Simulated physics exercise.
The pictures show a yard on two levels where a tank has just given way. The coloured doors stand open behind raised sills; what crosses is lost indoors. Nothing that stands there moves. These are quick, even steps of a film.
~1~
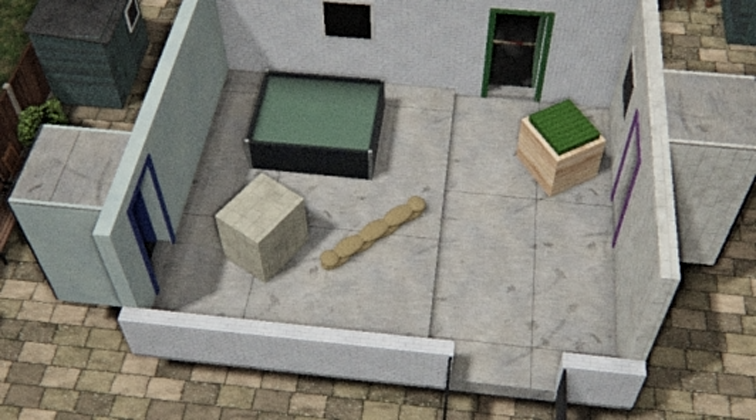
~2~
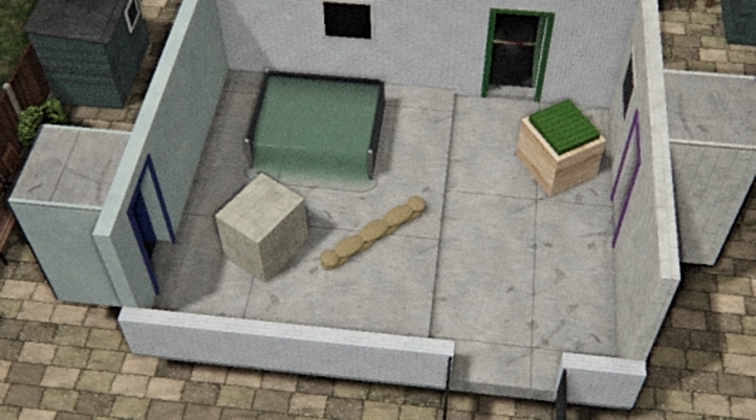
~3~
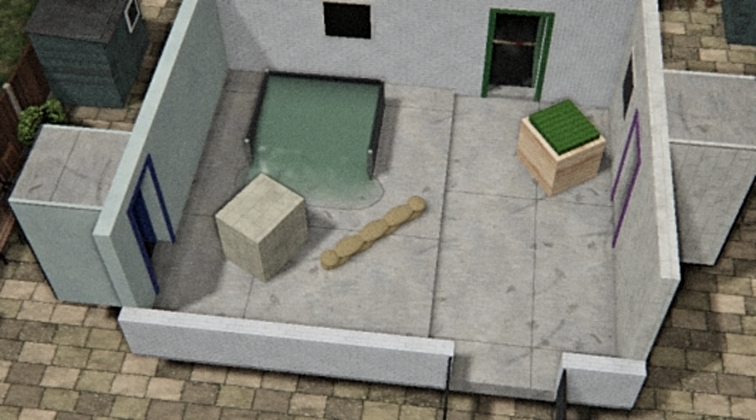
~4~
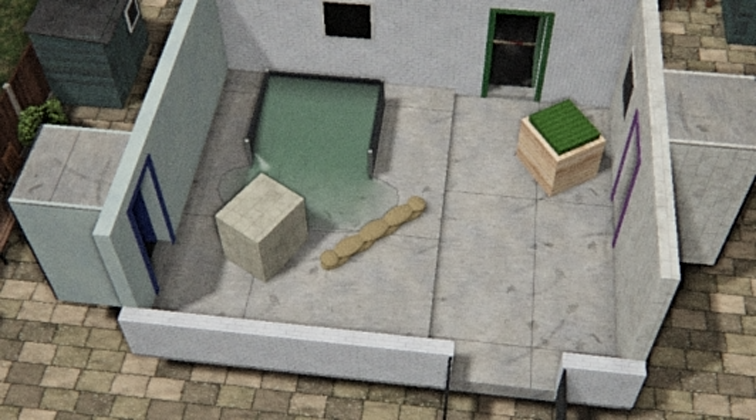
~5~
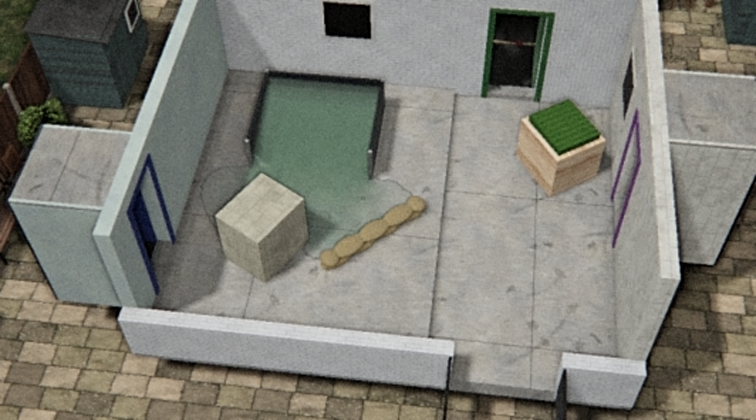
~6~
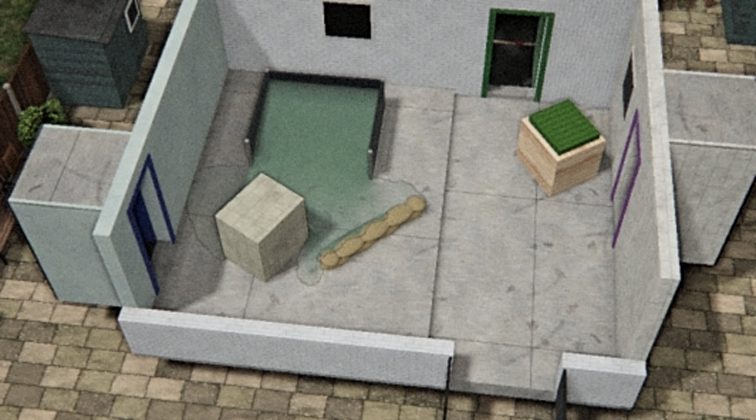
Water pouring from the open front of a dark-walled tank, spreading across a grey yard around a concrete block and sandbag row.
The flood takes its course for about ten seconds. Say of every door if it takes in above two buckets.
In the end: The blue door floods; the green door holds within the limit; the purple door holds within the limit.
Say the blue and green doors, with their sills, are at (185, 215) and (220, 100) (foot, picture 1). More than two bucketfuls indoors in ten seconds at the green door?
In short: Green door stays under.
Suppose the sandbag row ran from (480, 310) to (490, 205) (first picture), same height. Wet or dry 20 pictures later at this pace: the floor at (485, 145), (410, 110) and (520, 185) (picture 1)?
In turn: No water, clear, not flooded.
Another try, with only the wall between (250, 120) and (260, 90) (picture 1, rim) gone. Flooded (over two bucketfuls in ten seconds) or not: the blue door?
In short: Blue door keeps below it.
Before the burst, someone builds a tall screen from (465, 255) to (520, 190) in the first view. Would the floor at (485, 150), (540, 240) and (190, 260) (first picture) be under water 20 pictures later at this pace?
As listed: Flooded, clear, awash.
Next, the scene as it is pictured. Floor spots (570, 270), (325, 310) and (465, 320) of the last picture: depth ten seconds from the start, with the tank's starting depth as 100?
About 12, 6 and 4 per cent.
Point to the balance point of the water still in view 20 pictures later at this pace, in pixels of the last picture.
Close to (311, 220).
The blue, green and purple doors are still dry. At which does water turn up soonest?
I say the door marked blue.
A moment on, water covers 25 % of the floor; the blue door wet at the sill, nothing in, the green door not reached, the purple door not reached.
Next, water covers 40 % of the floor; the blue door over two buckets in, the green door not reached, the purple door not reached.
Then, water covers 60 % of the floor; the blue door over two buckets in, the green door wet at the sill, nothing in, the purple door not reached.
Later, water covers 90 % of the floor; the blue door over two buckets in, the green door wet at the sill, nothing in, the purple door wet at the sill, nothing in.
In the end, water covers 90 % of the floor; the blue door over two buckets in, the green door wet at the sill, nothing in, the purple door wet at the sill, nothing in.
